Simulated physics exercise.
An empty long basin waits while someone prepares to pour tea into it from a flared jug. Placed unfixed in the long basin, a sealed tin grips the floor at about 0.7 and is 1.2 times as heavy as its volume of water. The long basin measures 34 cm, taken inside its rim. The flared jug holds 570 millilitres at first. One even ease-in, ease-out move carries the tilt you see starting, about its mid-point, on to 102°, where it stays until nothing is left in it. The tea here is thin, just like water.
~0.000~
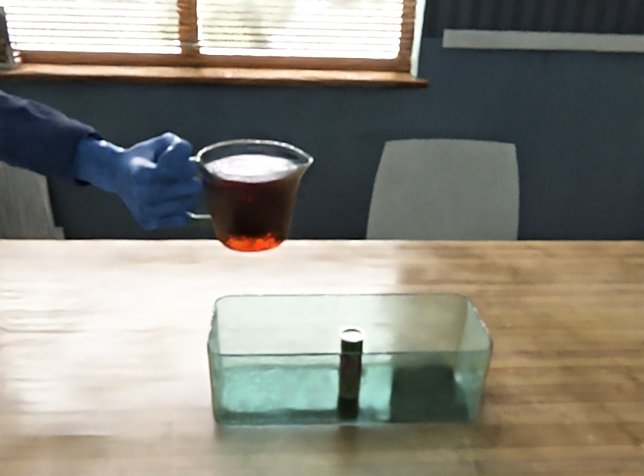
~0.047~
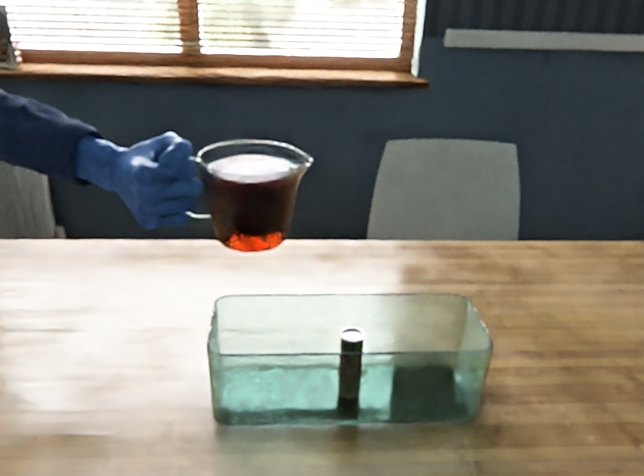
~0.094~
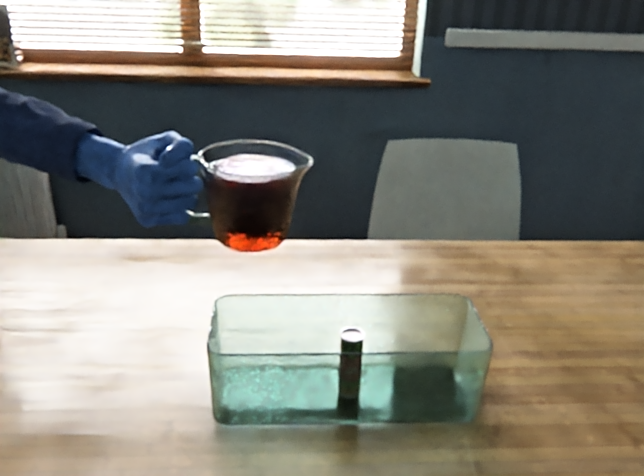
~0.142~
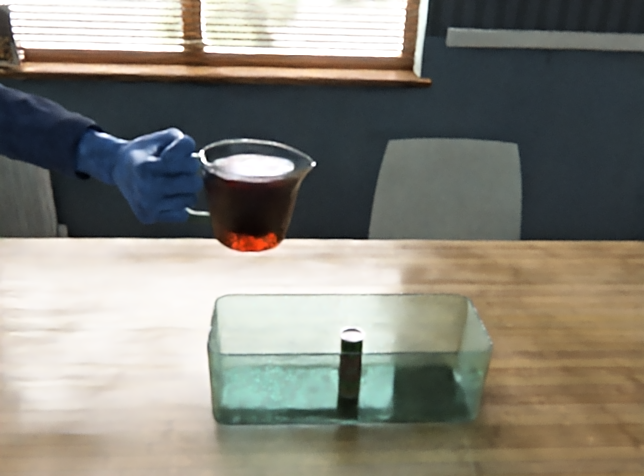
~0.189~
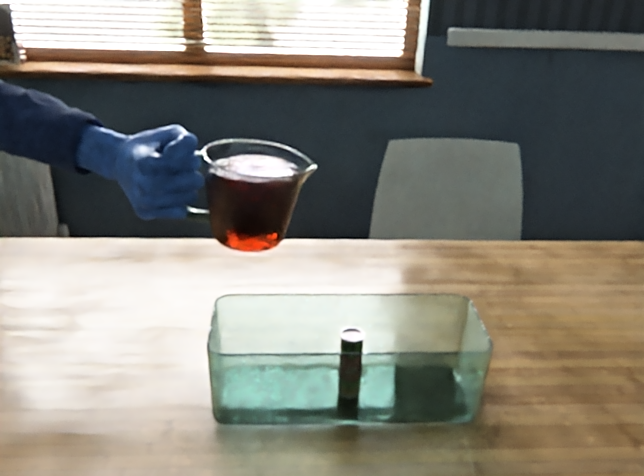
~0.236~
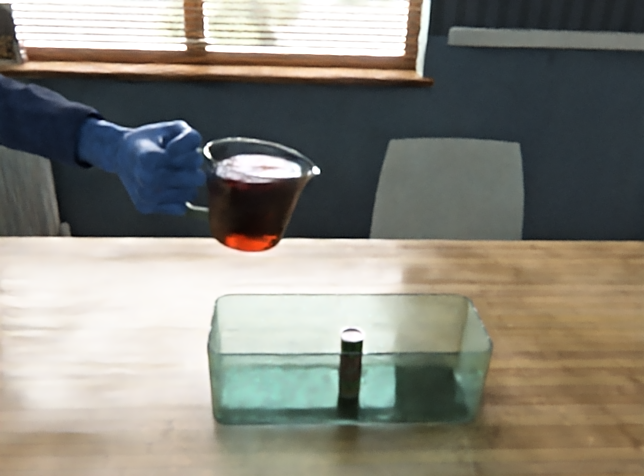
At first, a blue-gloved hand holds a flared glass jug of dark reddish tea level above a long, clear greenish basin with a small upright tin inside. Then the hand slowly begins tilting the jug slightly to the right, its handle side rising a little, while the basin stays still.
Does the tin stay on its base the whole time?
It's going to keep its balance.
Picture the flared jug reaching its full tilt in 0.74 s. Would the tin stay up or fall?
Then it tips over.
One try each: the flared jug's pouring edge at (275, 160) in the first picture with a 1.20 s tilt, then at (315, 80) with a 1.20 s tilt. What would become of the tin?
In the first try it comes down; in the second it remains standing.
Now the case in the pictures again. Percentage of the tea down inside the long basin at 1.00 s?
Value: Approx. 64 %.
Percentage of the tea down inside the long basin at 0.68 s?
The basin holds roughly 6 in a hundred parts at that moment.
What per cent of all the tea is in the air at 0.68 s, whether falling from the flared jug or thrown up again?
About 22 per cent.
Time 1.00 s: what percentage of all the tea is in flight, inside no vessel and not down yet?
Close to 22 in every hundred parts.
By 0.68 s the tilt is 61° and 72 per cent is still to pour; the tin stands where it began.
By 1.00 s the tilt is 95° and 15 per cent is still to pour; the tin stands where it began.
By 1.33 s the tilt is 102° and 0 per cent is still to pour; the tin stands where it began.
By 1.70 s the tilt is 102° and 0 per cent is still to pour; the tin stands where it began.
At rest the tin stands where it began.
